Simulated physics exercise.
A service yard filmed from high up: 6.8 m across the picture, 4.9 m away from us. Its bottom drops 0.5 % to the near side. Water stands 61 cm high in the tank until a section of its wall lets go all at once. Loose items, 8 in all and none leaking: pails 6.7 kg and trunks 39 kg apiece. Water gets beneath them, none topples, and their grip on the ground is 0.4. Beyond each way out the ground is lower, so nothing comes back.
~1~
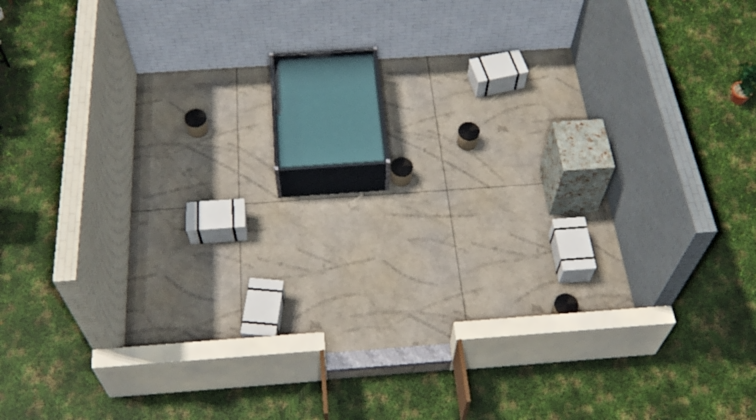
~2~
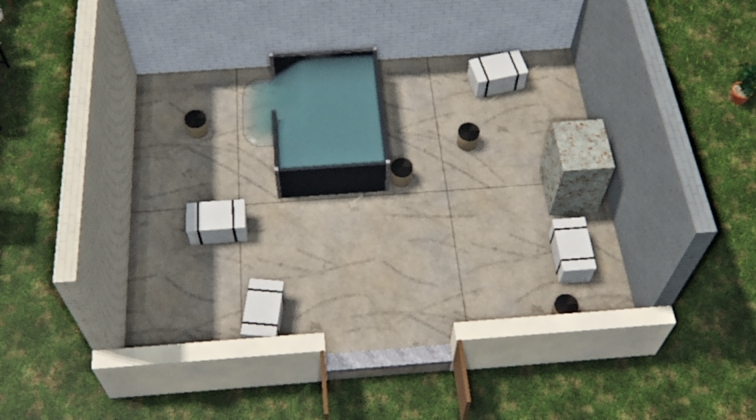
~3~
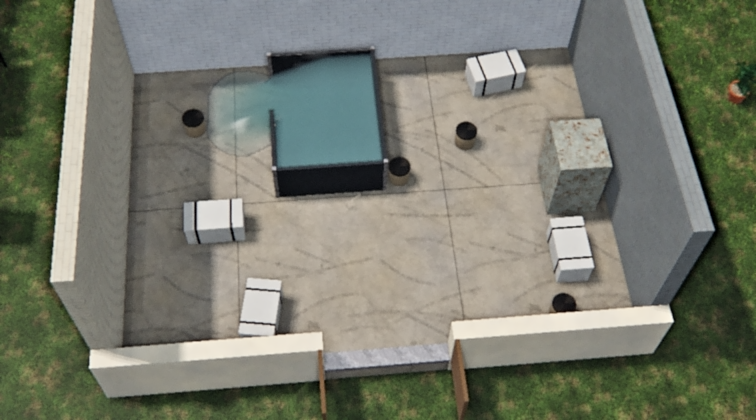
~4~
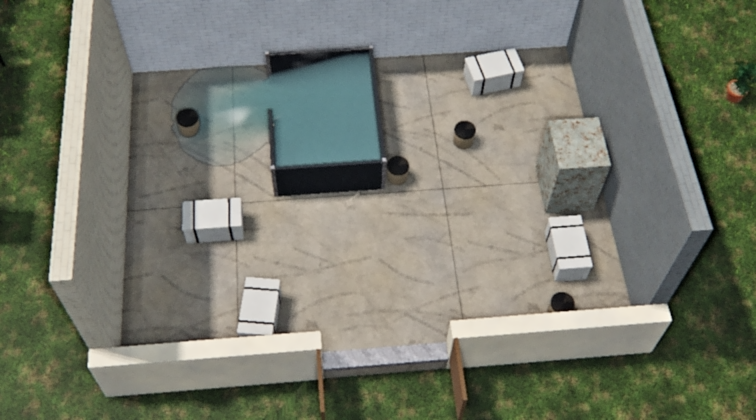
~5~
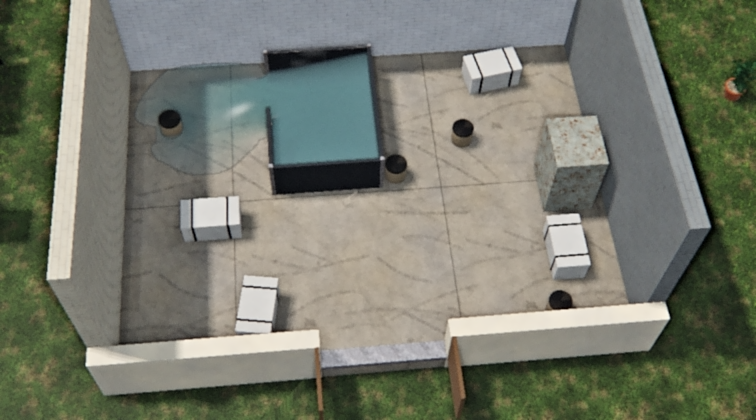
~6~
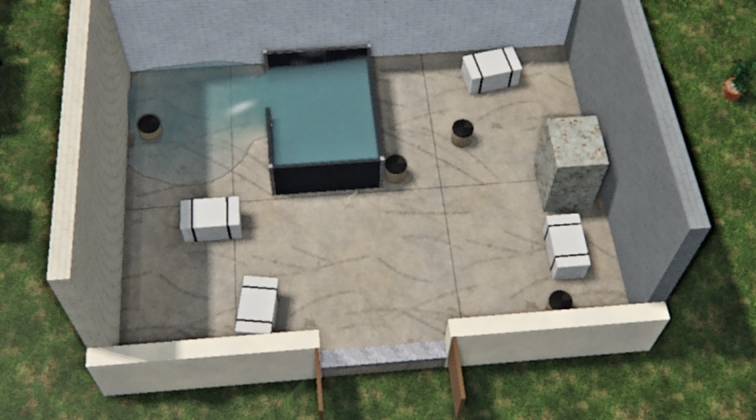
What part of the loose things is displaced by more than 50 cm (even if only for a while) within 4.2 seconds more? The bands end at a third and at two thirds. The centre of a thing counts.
It is between one and two thirds.
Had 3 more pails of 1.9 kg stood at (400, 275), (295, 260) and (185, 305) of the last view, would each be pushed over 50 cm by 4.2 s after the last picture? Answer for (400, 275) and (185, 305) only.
In turn: Under, more.
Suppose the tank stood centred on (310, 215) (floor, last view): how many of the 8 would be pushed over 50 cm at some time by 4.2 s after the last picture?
Then 2.
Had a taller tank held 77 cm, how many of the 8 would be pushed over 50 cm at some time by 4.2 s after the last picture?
In that case 3 of them.
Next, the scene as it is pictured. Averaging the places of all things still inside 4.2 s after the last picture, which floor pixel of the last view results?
Near (422, 210).
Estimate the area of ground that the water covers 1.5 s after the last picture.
About 10.0 m2.
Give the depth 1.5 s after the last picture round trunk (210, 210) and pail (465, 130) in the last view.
Roughly 3 and 0 cm.
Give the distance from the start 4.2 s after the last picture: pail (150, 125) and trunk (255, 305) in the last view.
In that order: 140 cm, 150 cm.
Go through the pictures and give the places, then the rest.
The first picture shows a pail at (195, 118), on the bottom; a trunk at (216, 214), on the bottom; 3.0 m2 under water; 0 of 8 have shifted.
The second picture shows a pail at (195, 118) rests on the ground; a trunk at (216, 215), on the bottom; water covers 3.6 m2; 0 of 8 have shifted.
The third picture shows a pail at (193, 118) rests on the ground; a trunk at (213, 214), on the bottom; water covers 4.3 m2; 0 of 8 have shifted.
The fourth picture shows a pail at (187, 117), on the bottom, 6 cm from its start; a trunk at (212, 213), on the bottom; 5.2 m2 under water; 1 of 8 have shifted.
The fifth picture shows a pail at (169, 119) rests on the ground, 29 cm from its start; a trunk at (210, 212) rests on the ground; water covers 6.0 m2; 1 of 8 have shifted.
The sixth picture shows a pail at (149, 123), on the bottom, 60 cm from its start; a trunk at (210, 212) rests on the ground; water covers 6.8 m2; 1 of 8 have shifted.
Then, 0.4 s after the last picture 1 of 8 are over 50 cm from their spots; 1 afloat.
Then, 1.5 s after the last picture 1 of 8 are over 50 cm from their spots; 0 afloat.
Then, 2.8 s after the last picture 2 of 8 are over 50 cm from their spots; 0 afloat.
Then, 4.2 s after the last picture 3 of 8 are over 50 cm from their spots, and 3 have been at some point; 0 afloat.
